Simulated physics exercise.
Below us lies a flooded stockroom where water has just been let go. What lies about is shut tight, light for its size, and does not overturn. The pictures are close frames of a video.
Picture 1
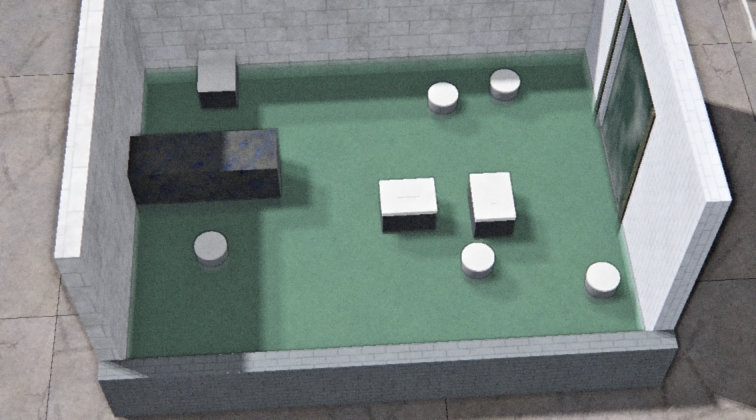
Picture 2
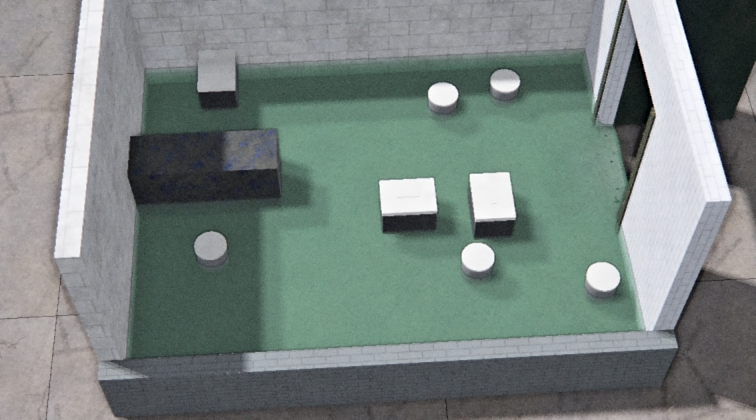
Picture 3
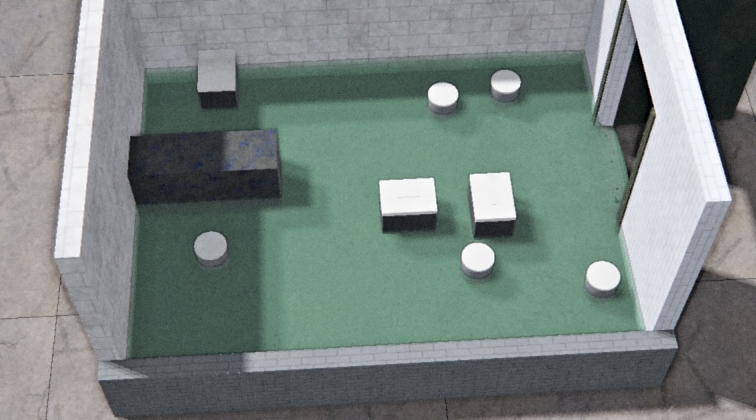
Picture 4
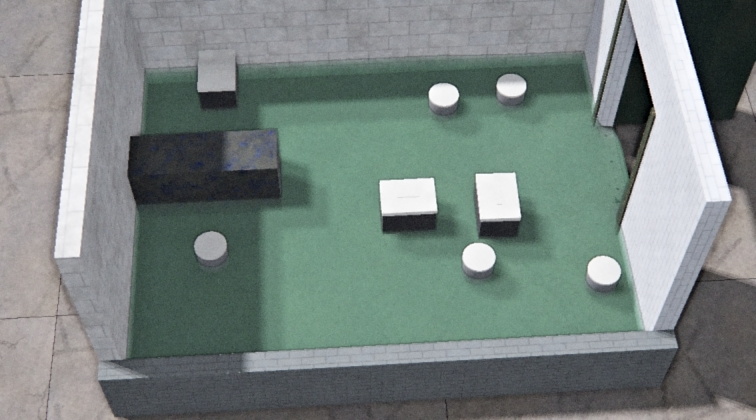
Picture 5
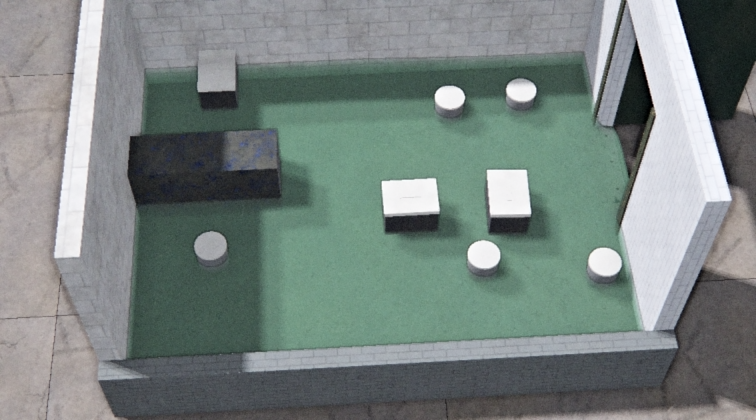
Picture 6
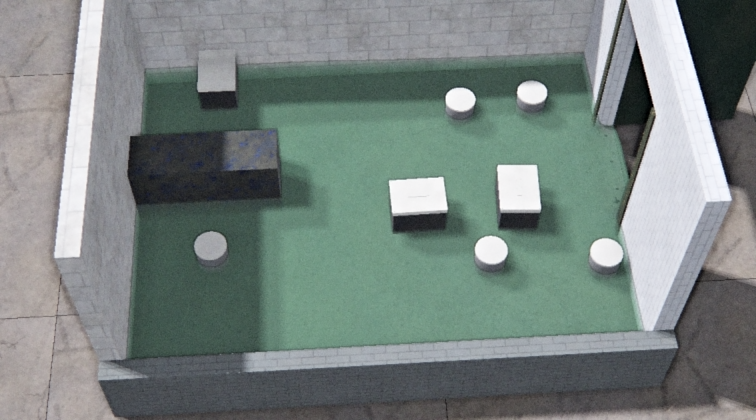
A long dark block stayed put in a green-floored, walled room while a panel in the right wall opened, and then several white blocks and round pieces drifted slightly, mostly toward the right.
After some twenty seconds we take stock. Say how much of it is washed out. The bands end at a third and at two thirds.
Share: Two thirds or more.
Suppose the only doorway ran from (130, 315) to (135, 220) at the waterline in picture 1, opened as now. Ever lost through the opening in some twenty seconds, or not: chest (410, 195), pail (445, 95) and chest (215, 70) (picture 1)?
In that order: Washed out, inside, stays.
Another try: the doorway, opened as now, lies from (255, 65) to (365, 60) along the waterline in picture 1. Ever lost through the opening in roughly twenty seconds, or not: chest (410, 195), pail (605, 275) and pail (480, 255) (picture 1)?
In that order: Washed out, no, still in.
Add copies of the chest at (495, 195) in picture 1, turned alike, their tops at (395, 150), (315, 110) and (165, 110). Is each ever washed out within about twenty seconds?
As listed: Gone, gone, no.
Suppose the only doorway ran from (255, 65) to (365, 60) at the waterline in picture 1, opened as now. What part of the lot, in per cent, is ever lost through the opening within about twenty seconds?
Roughly 80 per cent.
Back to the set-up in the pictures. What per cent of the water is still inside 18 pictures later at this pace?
Some 66 per cent.
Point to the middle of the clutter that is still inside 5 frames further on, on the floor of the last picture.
Around (471, 184).
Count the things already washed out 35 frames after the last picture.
That makes 6.
A moment on, 0 of 8 are out; 8 afloat.
Next, 6 of 8 are out; 2 afloat.
Later, 6 of 8 are out; 1 afloat.
In the end, 6 of 8 are out; 1 afloat.
